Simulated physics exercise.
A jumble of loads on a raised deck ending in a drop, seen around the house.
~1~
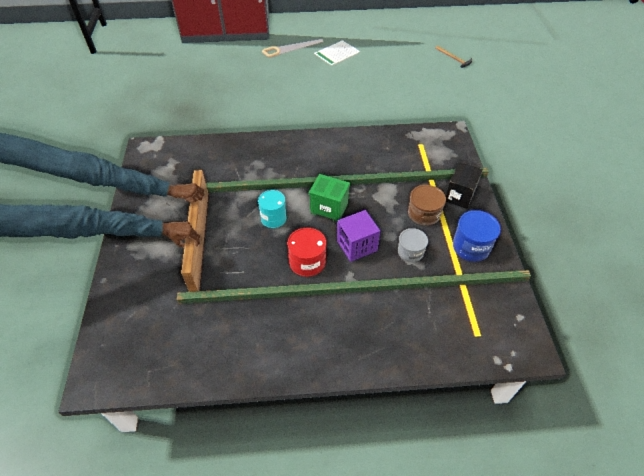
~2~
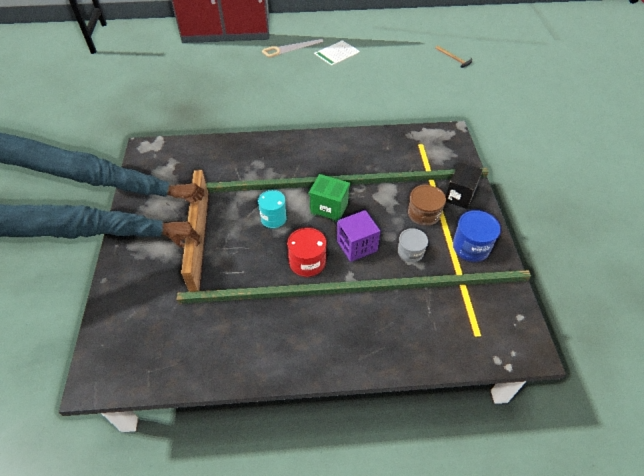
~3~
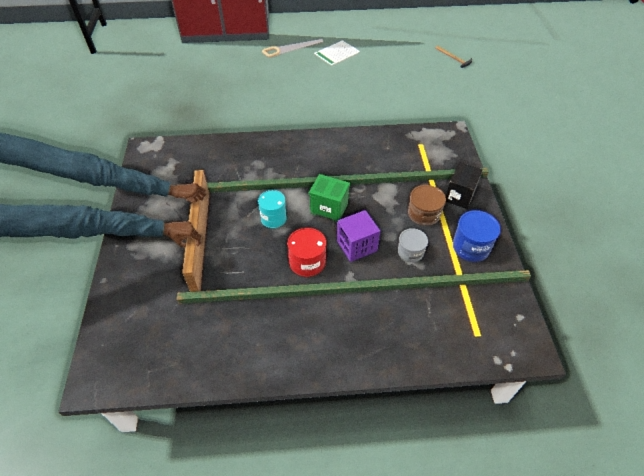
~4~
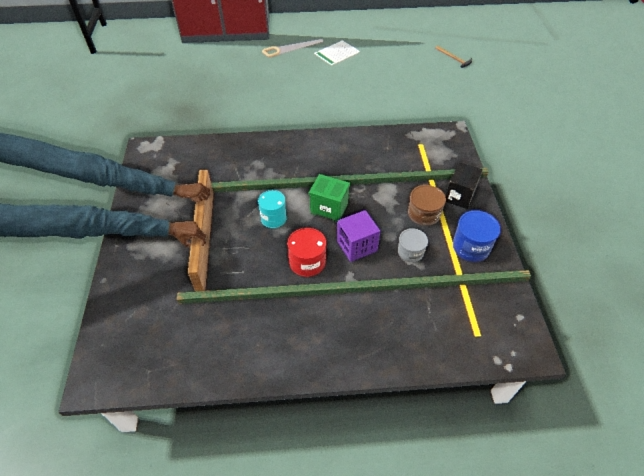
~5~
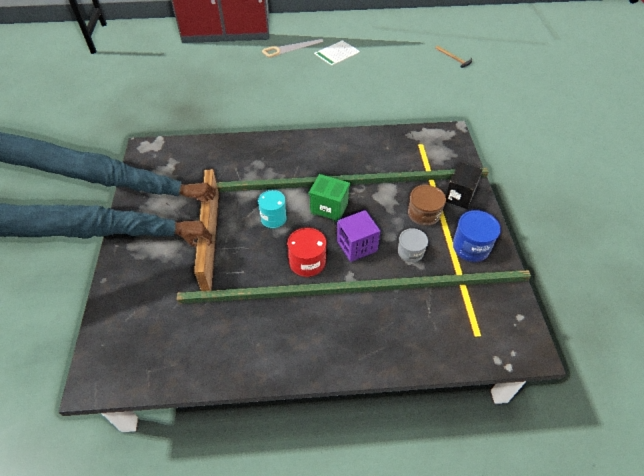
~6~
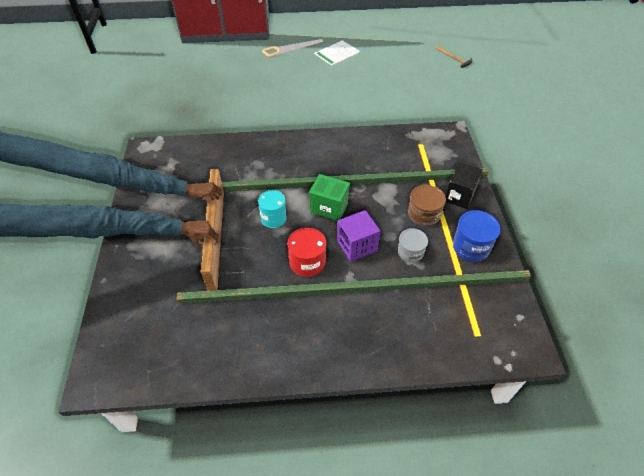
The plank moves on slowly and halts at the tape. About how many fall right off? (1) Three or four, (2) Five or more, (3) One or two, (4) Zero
The answer is 3.
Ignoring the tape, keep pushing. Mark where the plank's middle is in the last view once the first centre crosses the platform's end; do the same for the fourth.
Near (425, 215) first, near (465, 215) second.
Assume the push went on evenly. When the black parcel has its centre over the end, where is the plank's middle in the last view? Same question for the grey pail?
(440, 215) and (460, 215), roughly.
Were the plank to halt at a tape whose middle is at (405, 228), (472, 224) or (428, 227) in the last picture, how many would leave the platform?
It would be 0, then 4, then 1.
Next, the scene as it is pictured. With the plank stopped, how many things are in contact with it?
That would be 3 of them.
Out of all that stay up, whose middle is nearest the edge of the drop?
Grey pail - nearest.
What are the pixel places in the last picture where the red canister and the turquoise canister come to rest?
I'd put one at around (475, 246) and the other at around (456, 205).
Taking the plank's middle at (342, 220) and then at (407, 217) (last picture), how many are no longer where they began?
The counts are 4 and 8.
A little later, none off yet; black parcel at rest near (463, 185); blue pail at rest near (475, 237); brown pail at rest near (426, 205).
When it is over, the number that fall off is one or two; down, blue pail and black parcel.
